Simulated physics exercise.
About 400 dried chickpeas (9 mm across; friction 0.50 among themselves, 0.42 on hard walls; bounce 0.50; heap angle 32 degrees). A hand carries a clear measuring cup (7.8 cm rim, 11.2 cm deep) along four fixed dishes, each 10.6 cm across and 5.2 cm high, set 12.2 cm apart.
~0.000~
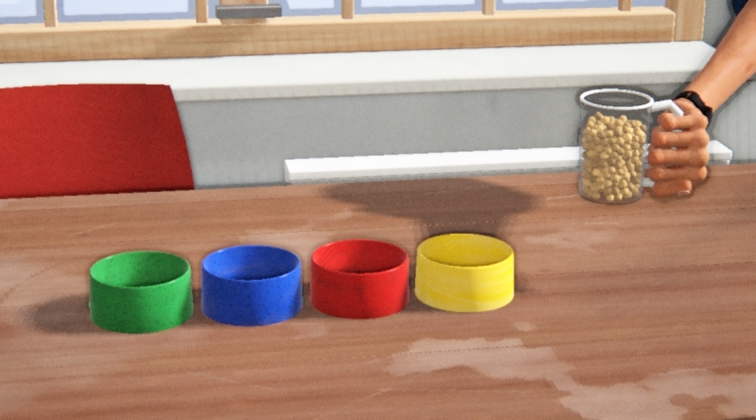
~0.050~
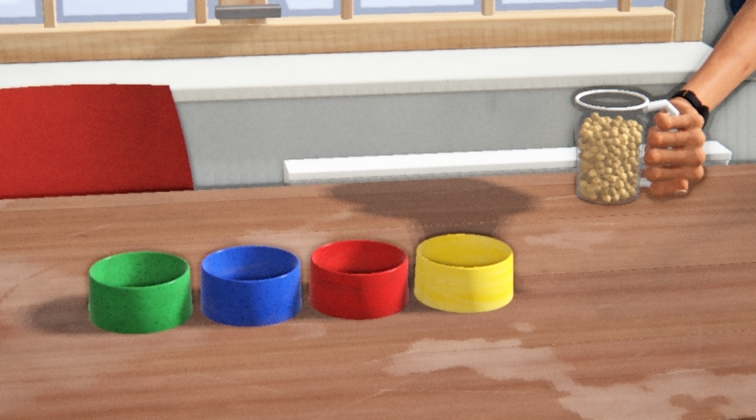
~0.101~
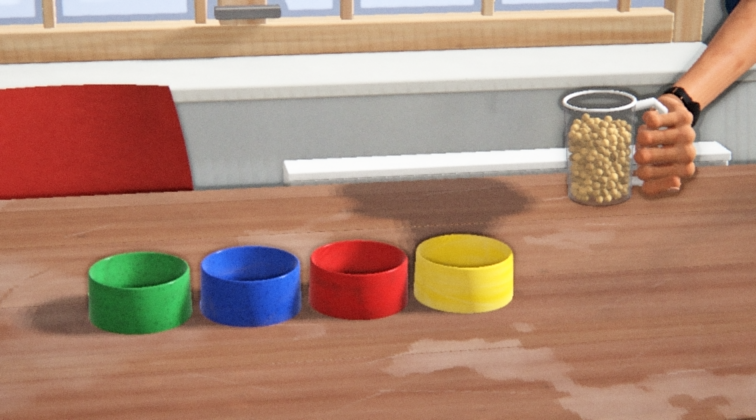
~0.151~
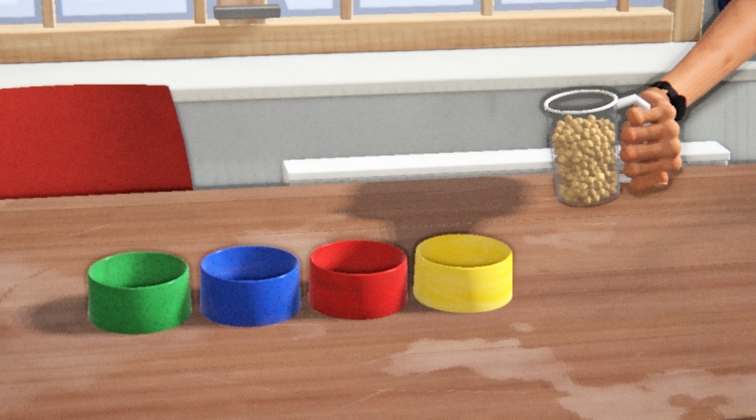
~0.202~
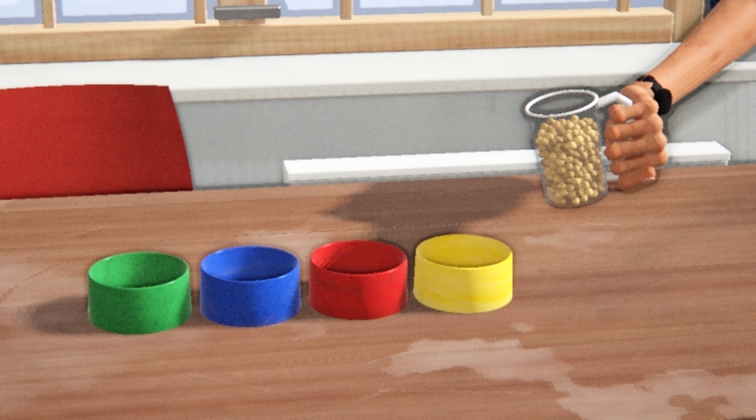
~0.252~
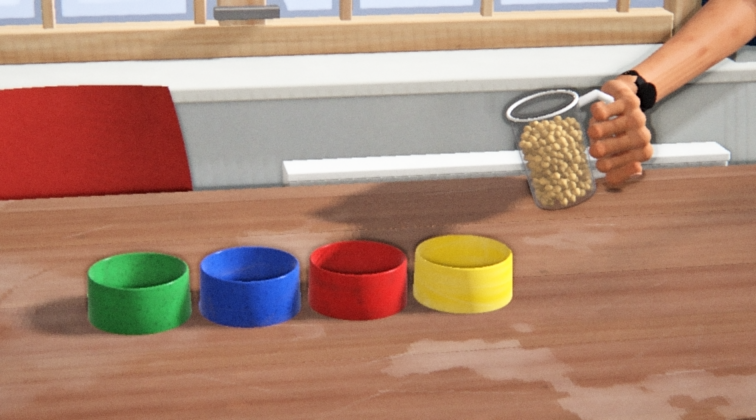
To begin with, a hand holds a clear measuring cup filled with dried chickpeas upright above a wooden table, to the right of a row of green, blue, red and yellow dishes. The hand then moves the cup a short way left, gradually tilting its rim leftward, while the dishes stay still.
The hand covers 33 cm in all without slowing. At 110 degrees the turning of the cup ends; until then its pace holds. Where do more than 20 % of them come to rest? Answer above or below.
Red: Below, blue: Above, green: Below, yellow: Below, counter: Below.
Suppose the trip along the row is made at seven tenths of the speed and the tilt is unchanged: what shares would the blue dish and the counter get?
In that case blue 100, counter 0.
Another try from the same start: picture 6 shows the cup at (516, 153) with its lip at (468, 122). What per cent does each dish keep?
Red 0; blue 100; green 0; yellow 0.
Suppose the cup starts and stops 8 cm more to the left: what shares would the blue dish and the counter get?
Then: Blue 0, counter 20.
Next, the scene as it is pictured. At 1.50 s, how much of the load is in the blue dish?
Some 40 per cent.
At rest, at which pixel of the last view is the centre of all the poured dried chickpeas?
Near (248, 286).
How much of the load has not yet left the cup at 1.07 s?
Some 95 per cent of the load.
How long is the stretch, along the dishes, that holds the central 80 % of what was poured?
About 6 cm.
After 0.75 s, tilt 62 degrees; cup holds 100 %.
After 1.07 s, tilt 90 degrees; cup holds 95 %.
After 1.50 s, tilt 110 degrees; cup holds 55 %, blue 40 %.
By 3.0 s all is still; red 0 %, blue 100 %, green 0 %, yellow 0 %, counter 0 %.
